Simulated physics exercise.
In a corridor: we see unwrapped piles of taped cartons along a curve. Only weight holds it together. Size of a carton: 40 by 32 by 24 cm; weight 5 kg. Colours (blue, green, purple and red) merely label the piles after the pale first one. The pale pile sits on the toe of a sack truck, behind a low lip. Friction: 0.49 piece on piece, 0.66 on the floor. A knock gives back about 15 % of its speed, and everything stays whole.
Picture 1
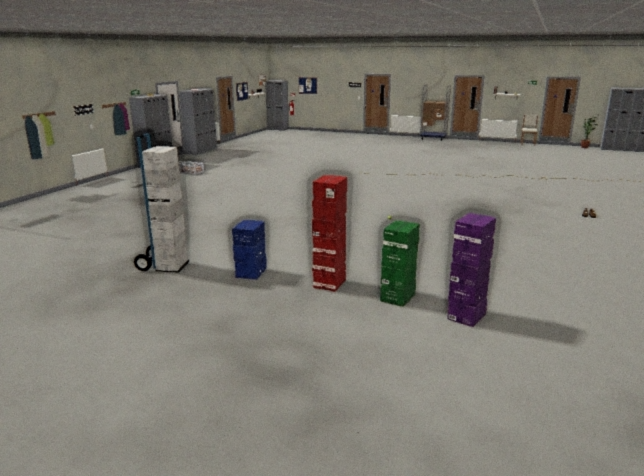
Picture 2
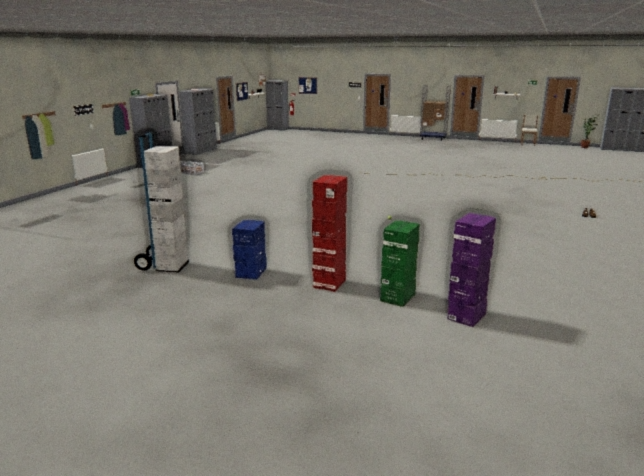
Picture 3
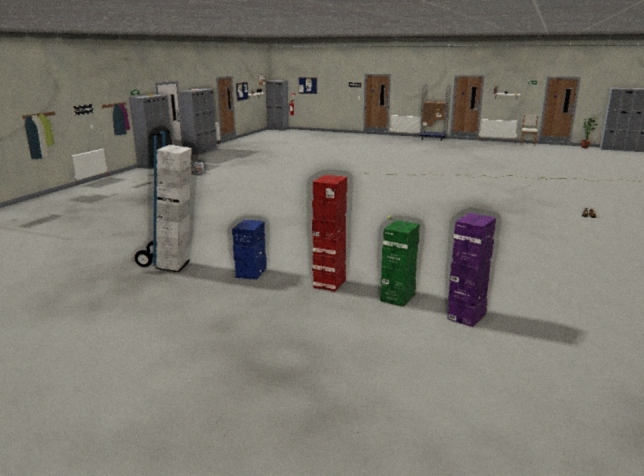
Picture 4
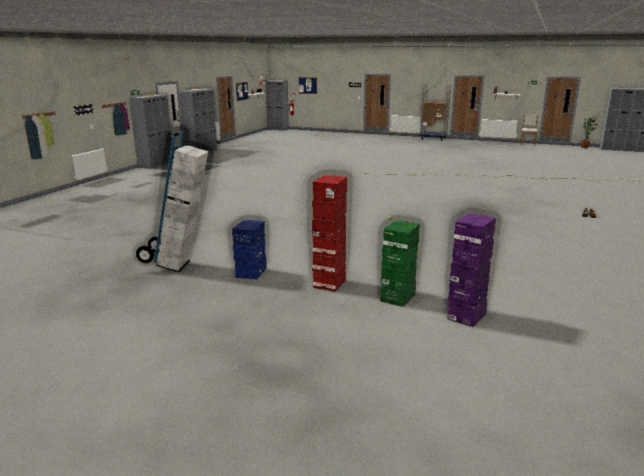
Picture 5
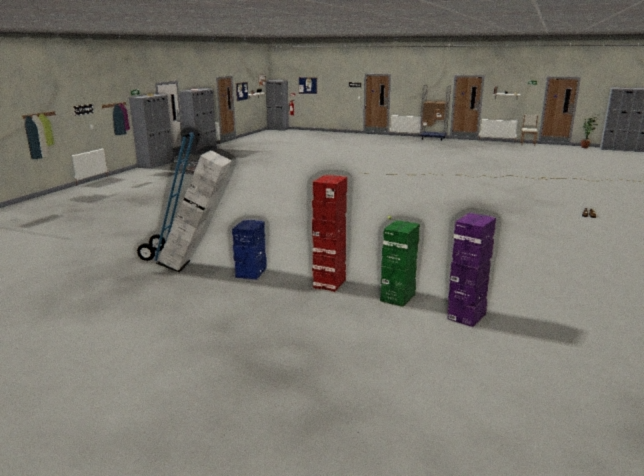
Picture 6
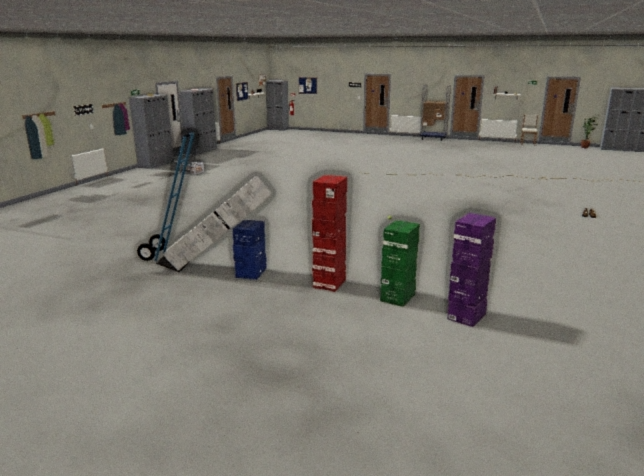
The footage shows a sack truck tilting to the right behind a pale stack of cartons, which leans with it, then tips away from its frame toward the blue stack, while the blue, red, green and purple stacks stay still.
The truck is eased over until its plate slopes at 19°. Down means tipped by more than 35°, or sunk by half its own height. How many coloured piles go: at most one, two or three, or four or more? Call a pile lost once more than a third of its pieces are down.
The toll is at most one.
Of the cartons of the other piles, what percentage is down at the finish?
About 0 per cent.
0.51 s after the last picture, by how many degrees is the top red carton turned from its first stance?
Roughly 0°.
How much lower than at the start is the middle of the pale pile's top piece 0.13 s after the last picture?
Roughly 70 cm.
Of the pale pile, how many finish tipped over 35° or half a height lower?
7 pale pieces.
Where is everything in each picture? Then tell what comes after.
In the first picture (each place is the centre of the face we see best), truck frame (142, 166) 0° forward; top green carton (395, 241); top blue carton (243, 238); the others all in place.
The second picture shows truck frame (144, 165) 1° forward; top red carton (324, 192).
The third picture shows truck frame (155, 163) 7° forward, top of the pale pile leaning 7°; top purple carton (468, 234); the others all in place.
The fourth picture shows truck frame (170, 163) 15° forward, top of the pale pile leaning 15°; top purple carton (468, 234); the others all in place.
The fifth picture shows truck frame (179, 163) 19° forward, top of the pale pile leaning 27°; top green carton (395, 241); the others all in place.
The sixth picture shows truck frame (179, 163) 19° forward, top of the pale pile leaning 50°; top blue carton (243, 238); top red carton (324, 192); the others all in place.
Then, 0.13 s later than the last frame, 7 of the pale pile down; none of the 18 other cartons down, 2 disturbed; top blue carton moved 24 mm.
Then, 0.51 s later than the last frame, 7 of the pale pile down; none of the 18 other cartons down, 2 disturbed; top blue carton moved 9 cm.
When it is over, 7 of the pale pile down; none of the 18 other cartons down, 2 disturbed; top red carton unmoved; top blue carton moved 9 cm. No coloured pile is wrecked. In pixels of the last frame, middles, top red carton near (331, 188), top blue carton near (255, 234).
